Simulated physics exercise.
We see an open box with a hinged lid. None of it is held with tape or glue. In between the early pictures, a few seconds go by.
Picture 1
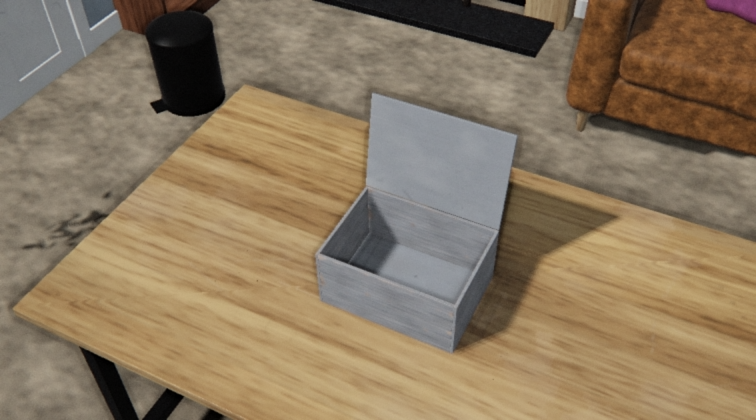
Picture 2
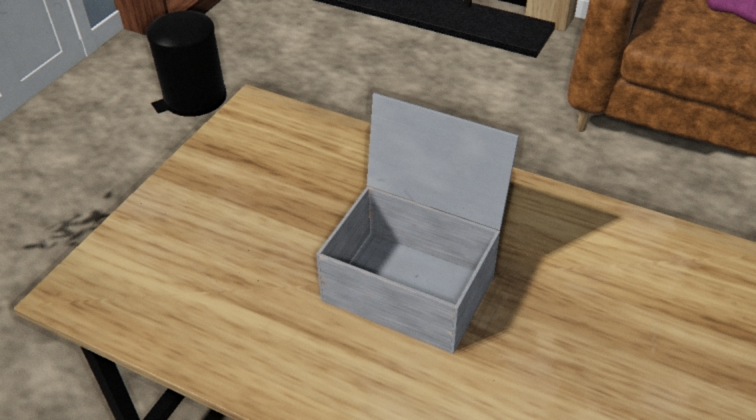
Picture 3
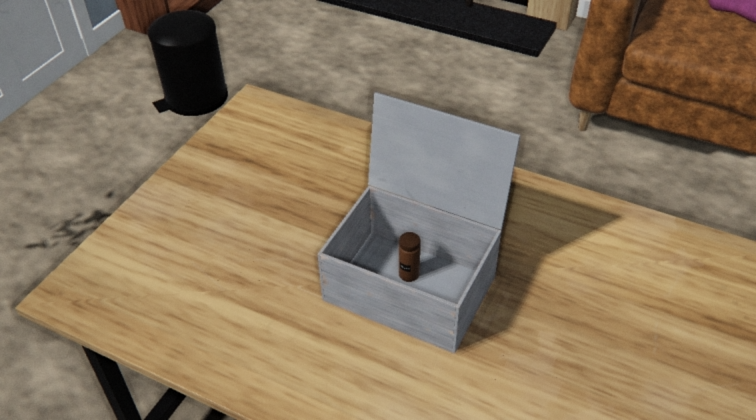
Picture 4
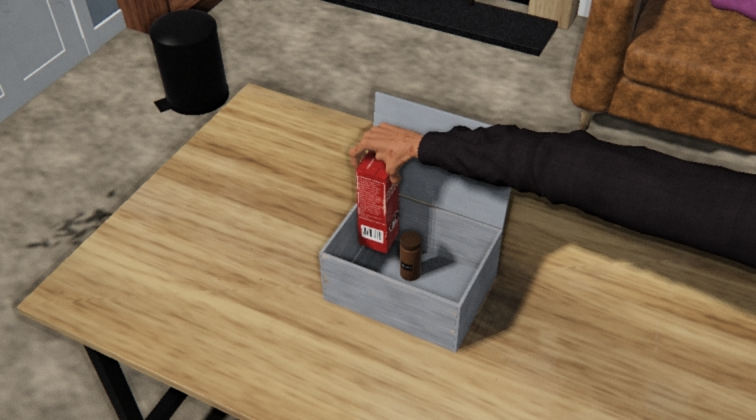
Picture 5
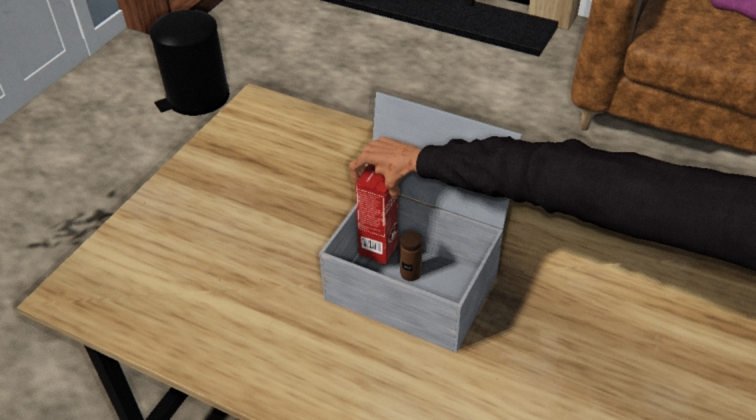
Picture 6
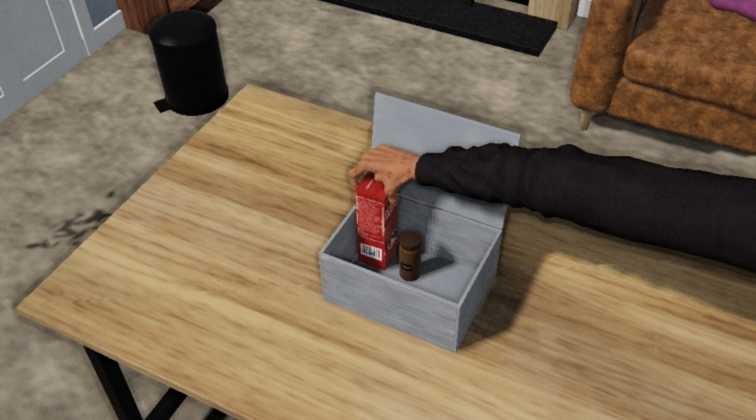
The footage shows an open, empty gray box with a hinged lid on a wooden table; a brown shaker appears inside, and then a hand lowers a red carton into the box to the shaker's left.
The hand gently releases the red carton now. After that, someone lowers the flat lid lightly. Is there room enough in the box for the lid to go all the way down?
No, the lid remains open.
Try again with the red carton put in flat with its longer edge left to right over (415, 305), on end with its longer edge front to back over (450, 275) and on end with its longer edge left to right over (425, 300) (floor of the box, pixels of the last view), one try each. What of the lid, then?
With the first placement the lid ends up closed; with the second, it remains open; with the third, it remains open.
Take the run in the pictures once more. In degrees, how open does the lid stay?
About 18° above the rim.
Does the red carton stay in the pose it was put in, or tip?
After all that, it finishes out of line.
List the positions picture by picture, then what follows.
In the first picture, the last thing is not in view yet.
In the second picture, the last thing is not in view yet.
In the third picture, the last thing is not in view yet; brown shaker (409, 257).
The fourth picture shows still above its spot; red carton (378, 204); brown shaker (411, 256).
The fifth picture shows still above its spot; red carton (378, 215); brown shaker (411, 257).
The sixth picture shows in place under the hand; red carton (377, 222); brown shaker (410, 257).
Then, 1.30 s after the last picture, lid 79° above the rim.
Then, 1.90 s after the last picture, lid 44° above the rim; red carton tipped 14° from how it was near (371, 230).
Then, 2.50 s after the last picture, lid 20° above the rim; red carton tipped 42° from how it was near (362, 247).
At rest, lid 18° above the rim; tipped over in the box, red carton; brown shaker in place. Seen from the same camera at the end, red carton near (364, 244).
